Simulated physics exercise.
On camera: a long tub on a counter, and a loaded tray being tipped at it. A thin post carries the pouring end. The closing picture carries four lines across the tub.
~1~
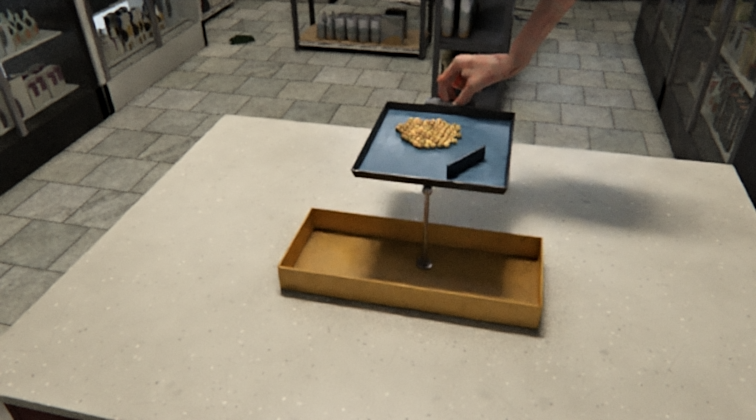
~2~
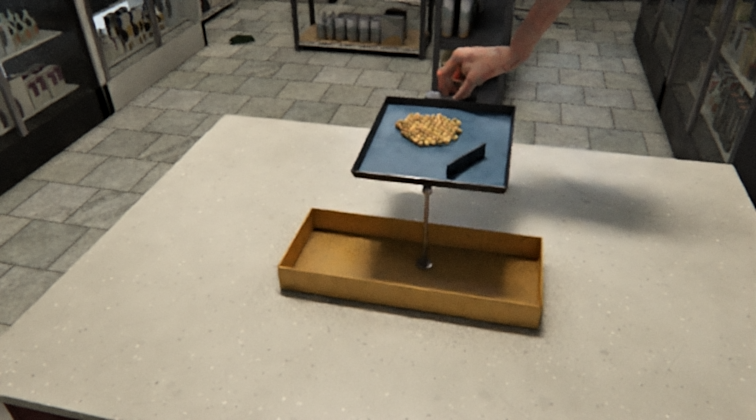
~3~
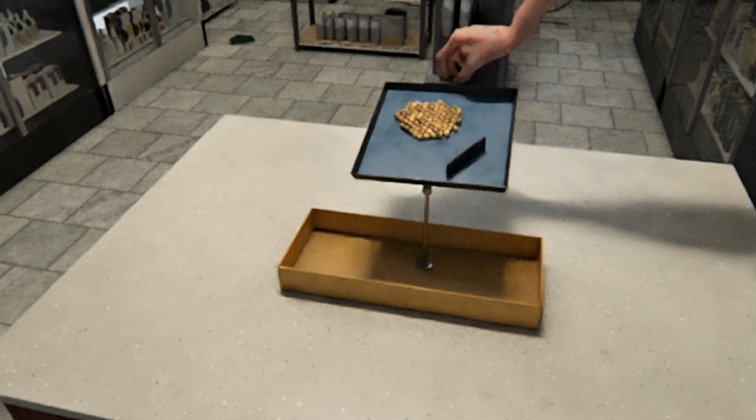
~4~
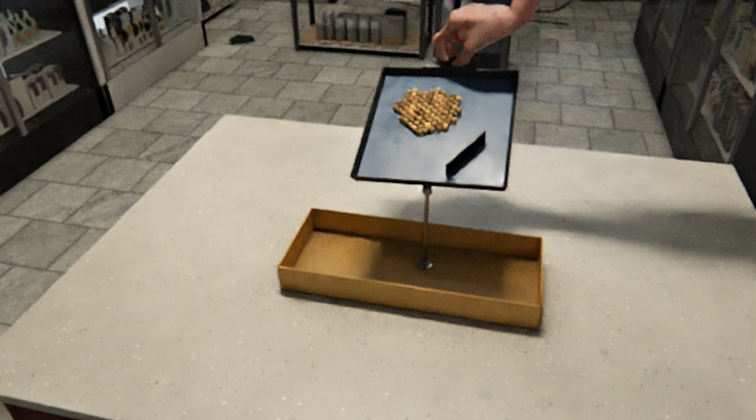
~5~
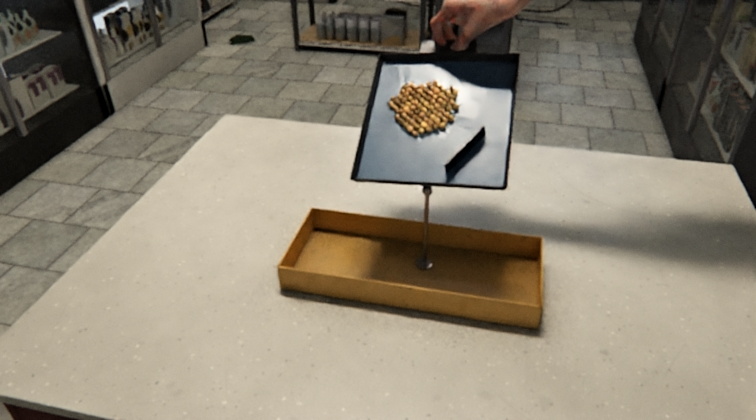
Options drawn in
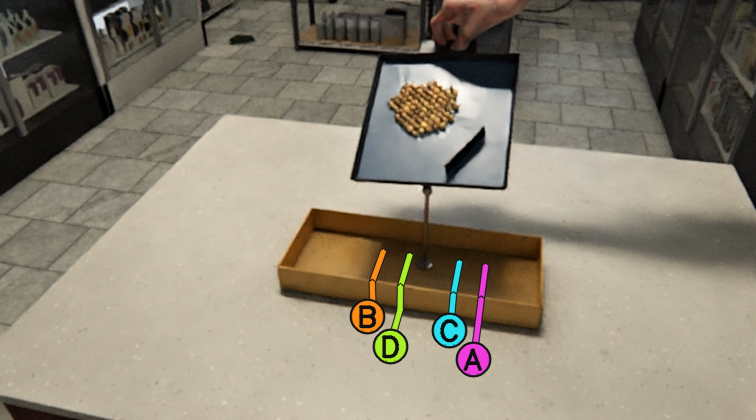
The clip opens on a dark tray holding a cluster of dried chickpeas and a short black fin, mounted on a thin post above a long tan tub on a counter. A hand at the far edge steadily raises that side, tilting the tray clearly toward the viewer while the chickpeas barely shift.
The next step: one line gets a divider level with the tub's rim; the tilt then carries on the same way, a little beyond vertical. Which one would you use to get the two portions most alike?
B works best here.
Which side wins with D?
More lands on the left.
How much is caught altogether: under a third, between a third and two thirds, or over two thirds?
About that: Over two thirds.
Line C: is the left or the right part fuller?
More lands on the left.
On the marked copy, line A crosses the front rim at (481, 297); line B crosses the front rim at (372, 281); line C crosses the front rim at (453, 293); line D crosses the front rim at (400, 285).
Choosing A, of what is caught, all on the left of the divider, none on the right.
Choosing B, of what is caught, about two thirds on the left of the divider, about a third on the right.
Choosing C, of what is caught, all on the left of the divider, none on the right.
Choosing D, of what is caught, most on the left of the divider, a small part on the right.
